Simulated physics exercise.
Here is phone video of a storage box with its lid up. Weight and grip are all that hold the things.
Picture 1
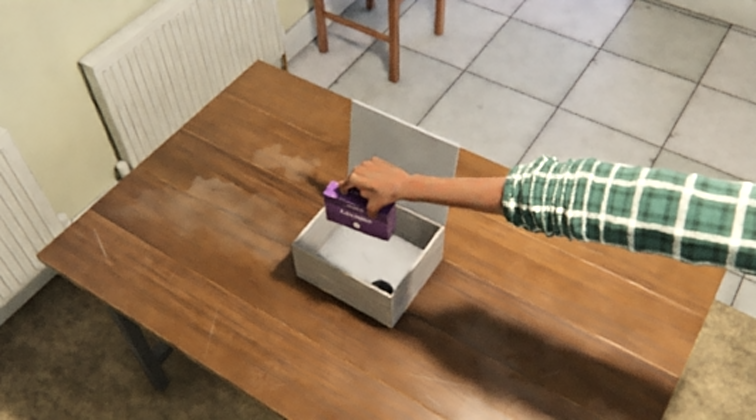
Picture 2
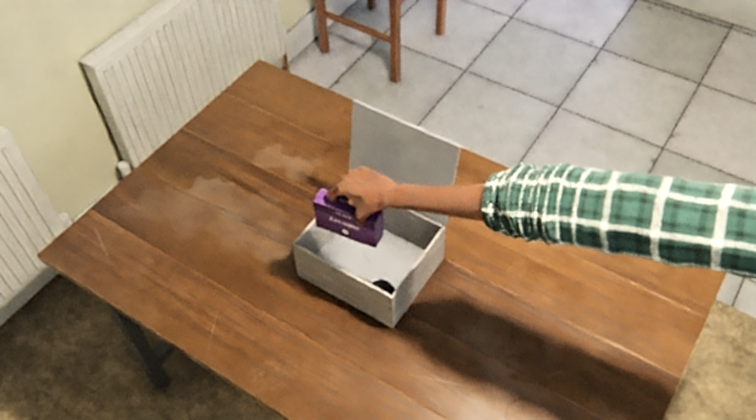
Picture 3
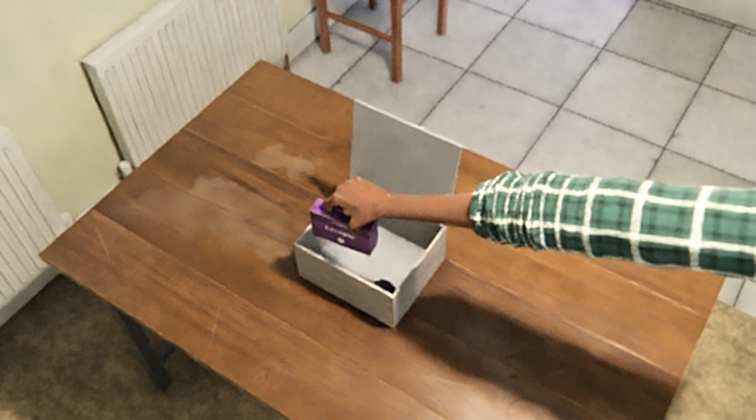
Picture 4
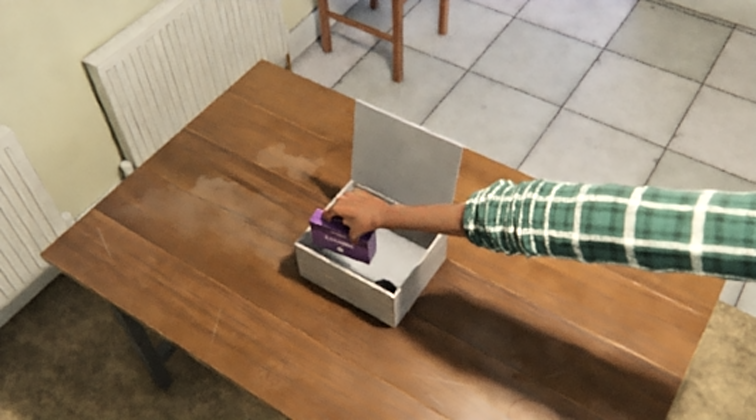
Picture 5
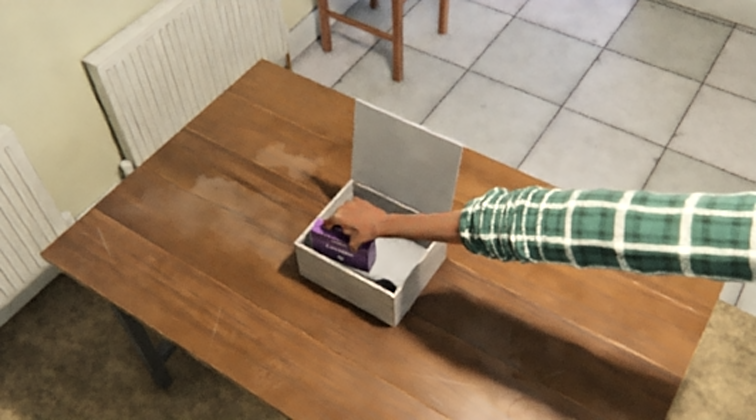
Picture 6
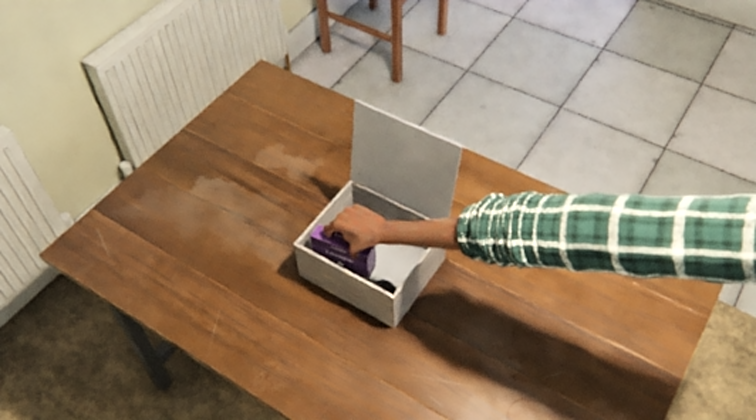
A hand in a green checked sleeve lowers a purple packet into an open box.
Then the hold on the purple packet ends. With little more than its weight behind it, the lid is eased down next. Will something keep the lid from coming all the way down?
No, it comes right down.
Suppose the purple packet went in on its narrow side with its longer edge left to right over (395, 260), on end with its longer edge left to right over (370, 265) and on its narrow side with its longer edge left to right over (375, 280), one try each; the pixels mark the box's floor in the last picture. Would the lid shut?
Try 1: Lid goes down; try 2: Lid stays raised; try 3: Lid goes down.
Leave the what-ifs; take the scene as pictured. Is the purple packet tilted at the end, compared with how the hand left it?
In the end, the purple packet keeps its orientation.
Then, 1.30 s after the last picture, lid 78° above the rim; purple packet slid a little near (345, 268).
Then, 1.90 s after the last picture, lid 31° above the rim; purple packet slid a little near (345, 268).
At rest, lid shut; moved from the start, purple packet; grey ball in place. Seen from the same camera at the end, purple packet near (345, 268).
